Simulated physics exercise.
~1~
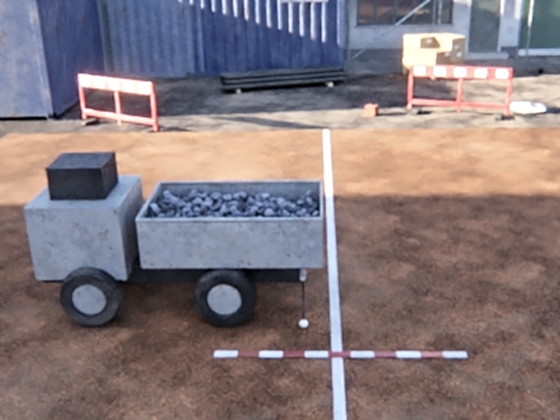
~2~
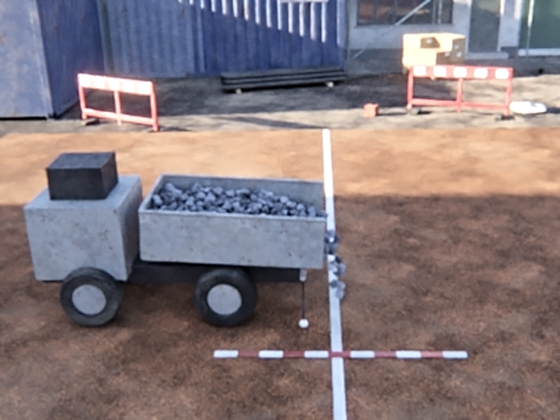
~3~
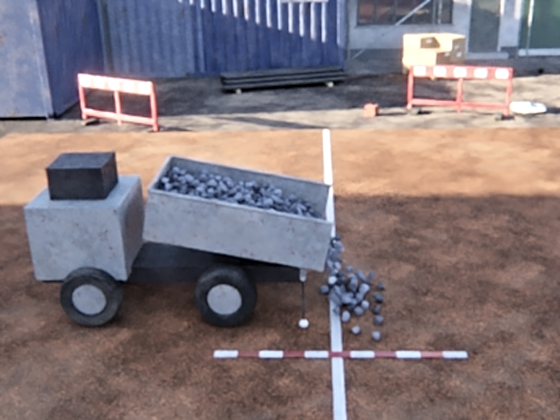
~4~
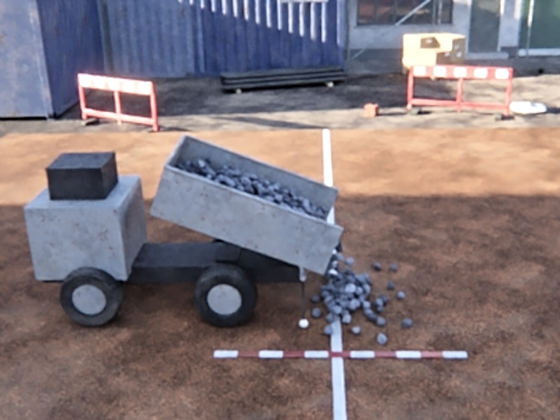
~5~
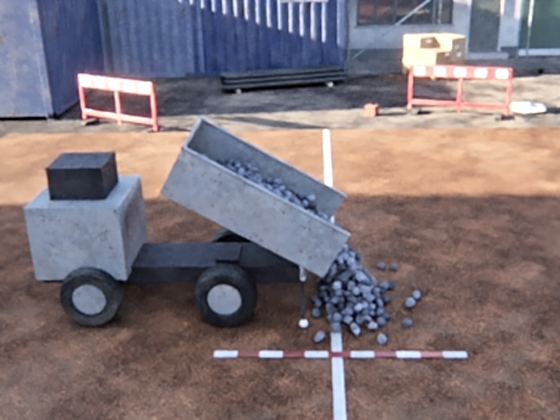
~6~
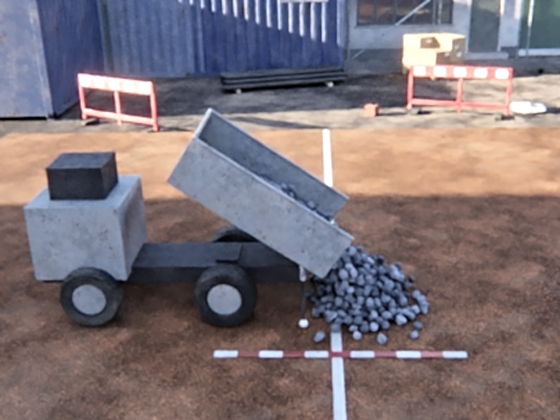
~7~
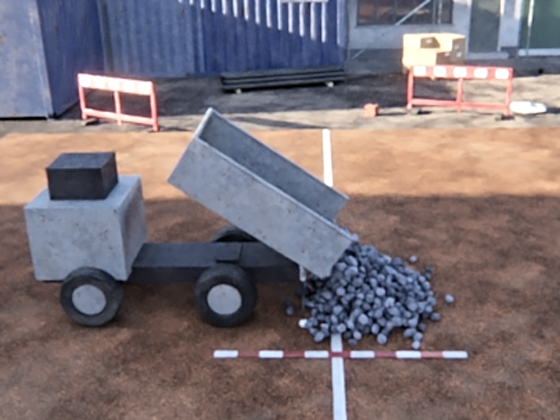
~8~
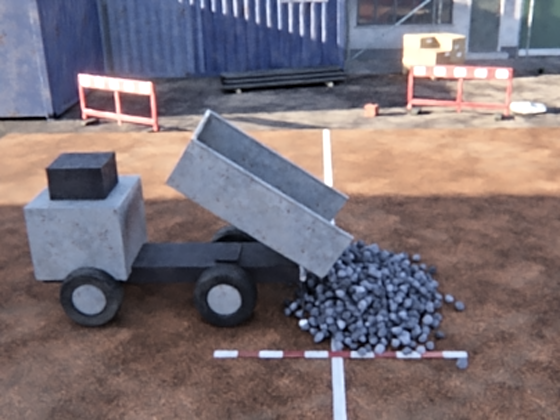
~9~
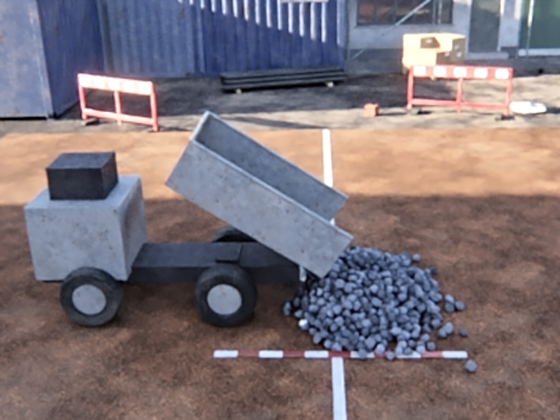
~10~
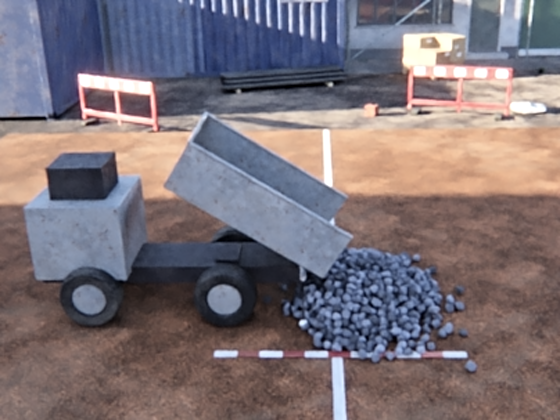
A grey tipper tilts its body and pours dark stones into a heap across a white line.
